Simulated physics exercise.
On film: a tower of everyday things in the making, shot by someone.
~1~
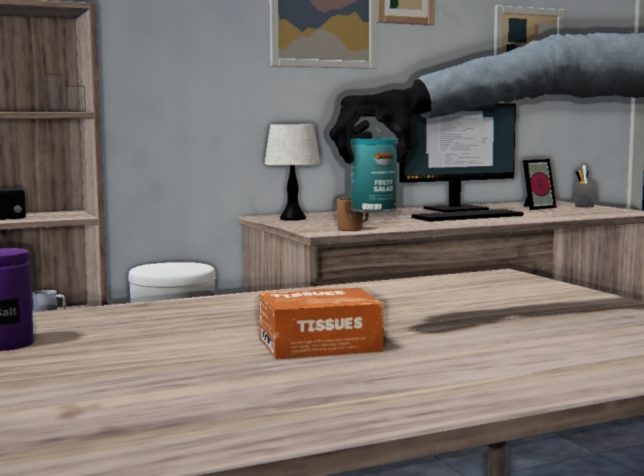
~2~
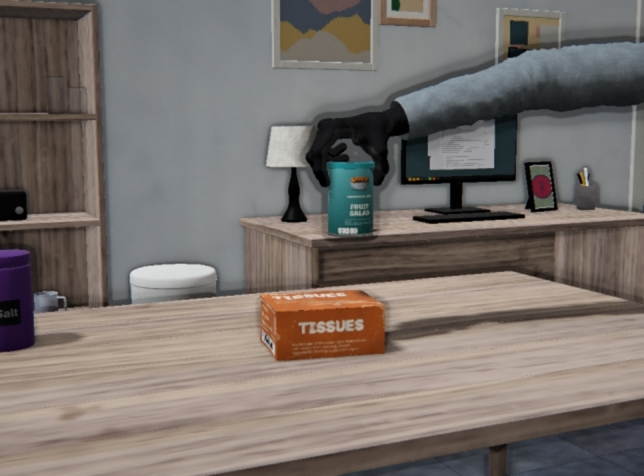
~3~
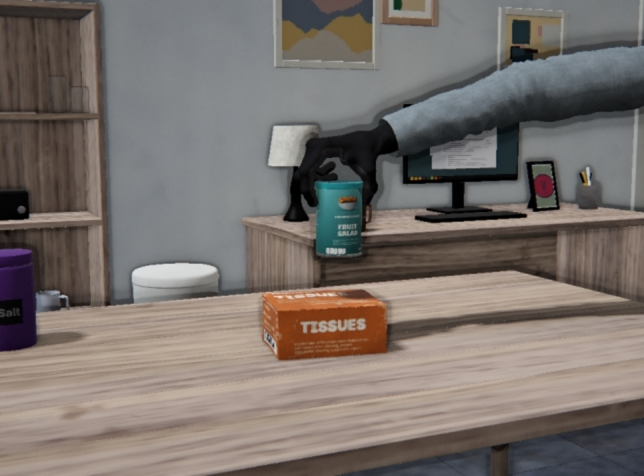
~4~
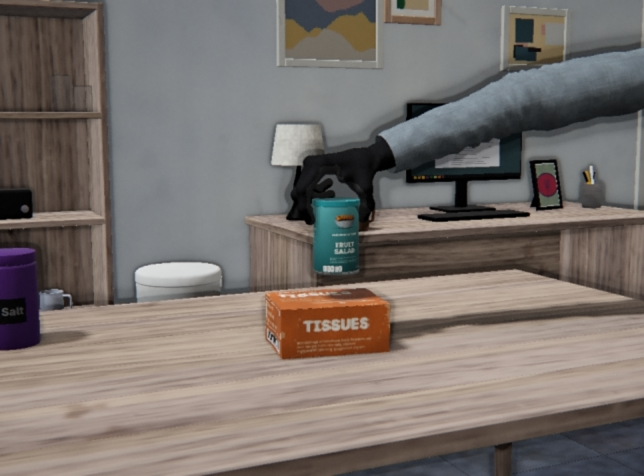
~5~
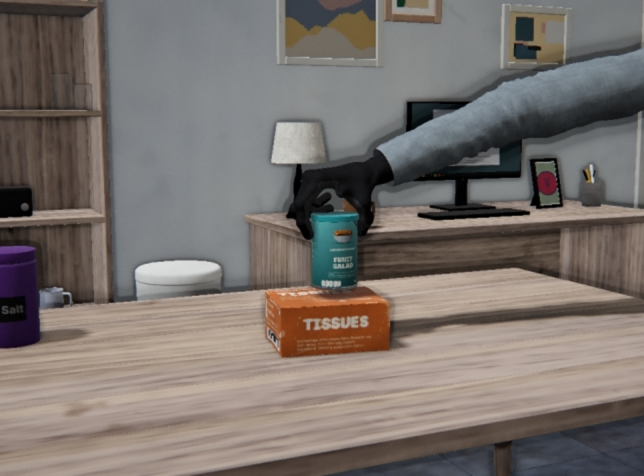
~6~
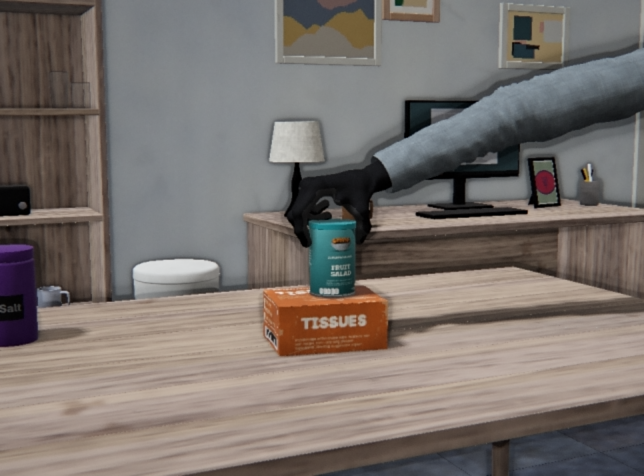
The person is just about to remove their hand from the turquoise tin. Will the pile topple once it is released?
Turns out it stands firm.
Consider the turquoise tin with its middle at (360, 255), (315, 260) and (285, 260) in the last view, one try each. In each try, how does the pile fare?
The pile remains standing the first time, remains standing the second time and remains standing the third time.
Then, 0.20 s on from there, no change.
Then, 0.40 s on from there, turquoise tin resting near (332, 258).
In the end, all 3 unmoved. At the end, from the last picture's camera, turquoise tin near (332, 258). The pile holds.
